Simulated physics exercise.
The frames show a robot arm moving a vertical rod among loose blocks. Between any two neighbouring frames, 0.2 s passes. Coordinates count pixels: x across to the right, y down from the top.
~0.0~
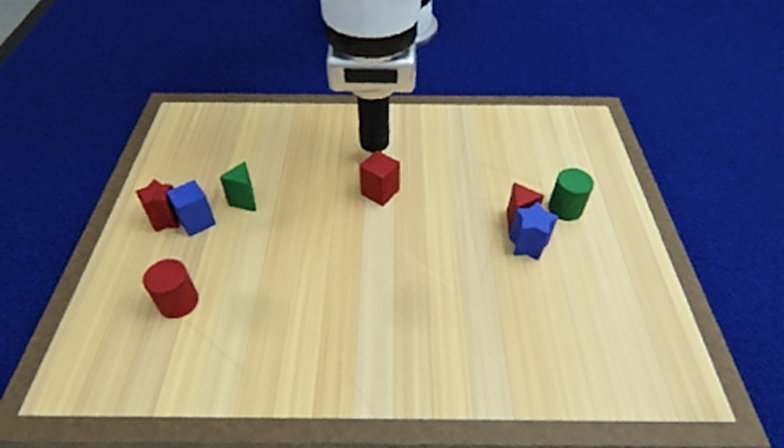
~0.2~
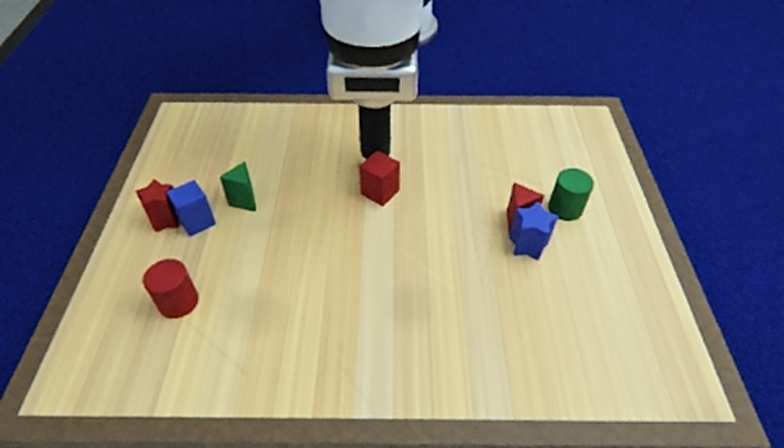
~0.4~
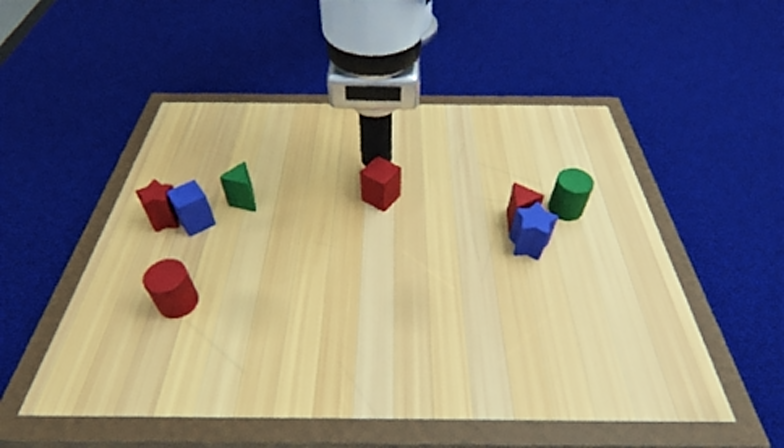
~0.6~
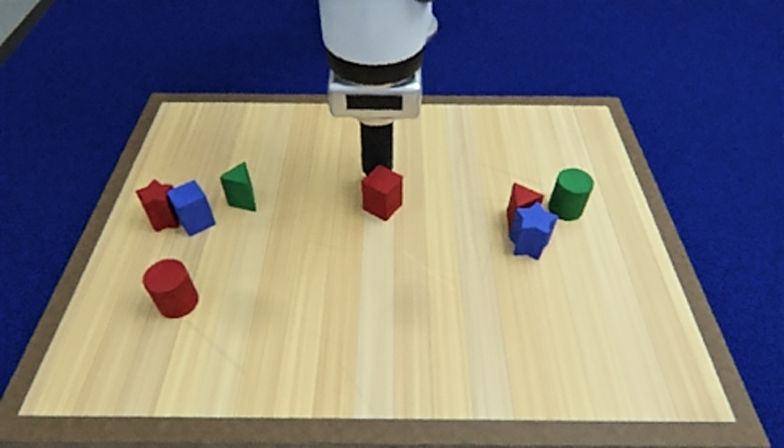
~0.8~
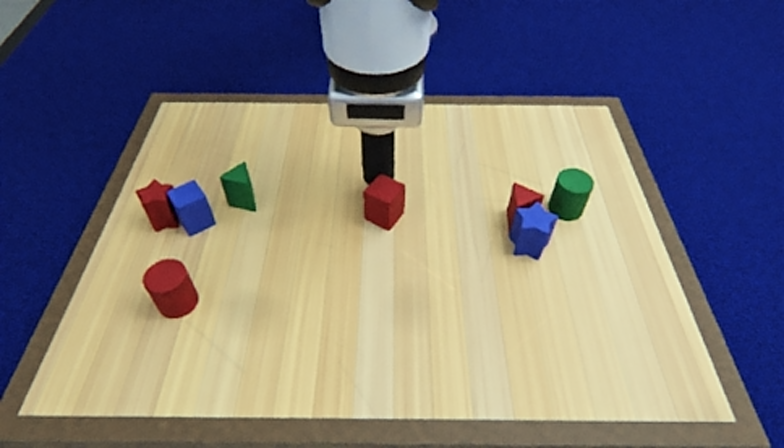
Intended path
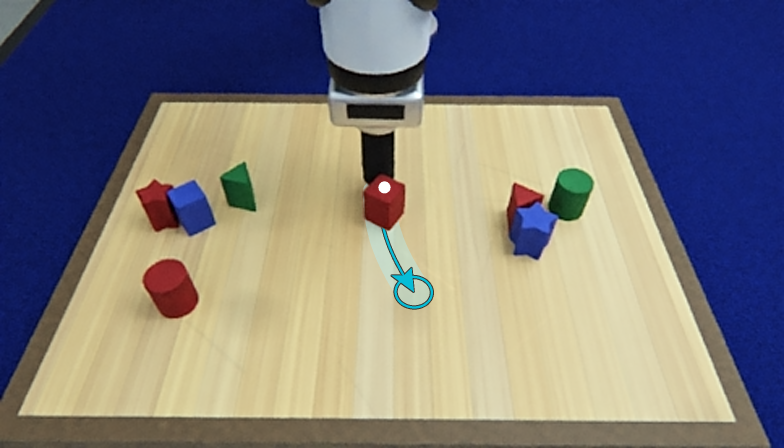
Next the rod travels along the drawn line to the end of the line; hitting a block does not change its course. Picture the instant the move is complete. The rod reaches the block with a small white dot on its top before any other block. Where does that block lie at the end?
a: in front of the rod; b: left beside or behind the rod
Correct choice: A.
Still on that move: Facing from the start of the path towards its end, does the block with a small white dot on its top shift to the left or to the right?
That's a shift to the left.
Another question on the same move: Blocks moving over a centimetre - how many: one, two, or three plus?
I count one.
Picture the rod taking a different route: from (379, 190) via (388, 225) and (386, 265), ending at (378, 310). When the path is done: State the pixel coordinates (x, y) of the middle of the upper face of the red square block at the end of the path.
The centre of its top face lies at (416, 288).
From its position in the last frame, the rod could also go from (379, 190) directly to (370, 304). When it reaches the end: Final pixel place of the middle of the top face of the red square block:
I'd place it at (408, 244), taking the centre of its top.
Drawn move, from (379, 190) through (386, 239) to (414, 292); the dot is on the red square block.
On the path given first. One third of the way, rod at (382, 210); red square block at (397, 220), turned 25° anticlockwise.
Two thirds of the way, rod at (394, 244); red square block at (419, 249), turned 70° anticlockwise.
At the end, rod at (414, 280); red square block at (451, 279), turned 110° anticlockwise.
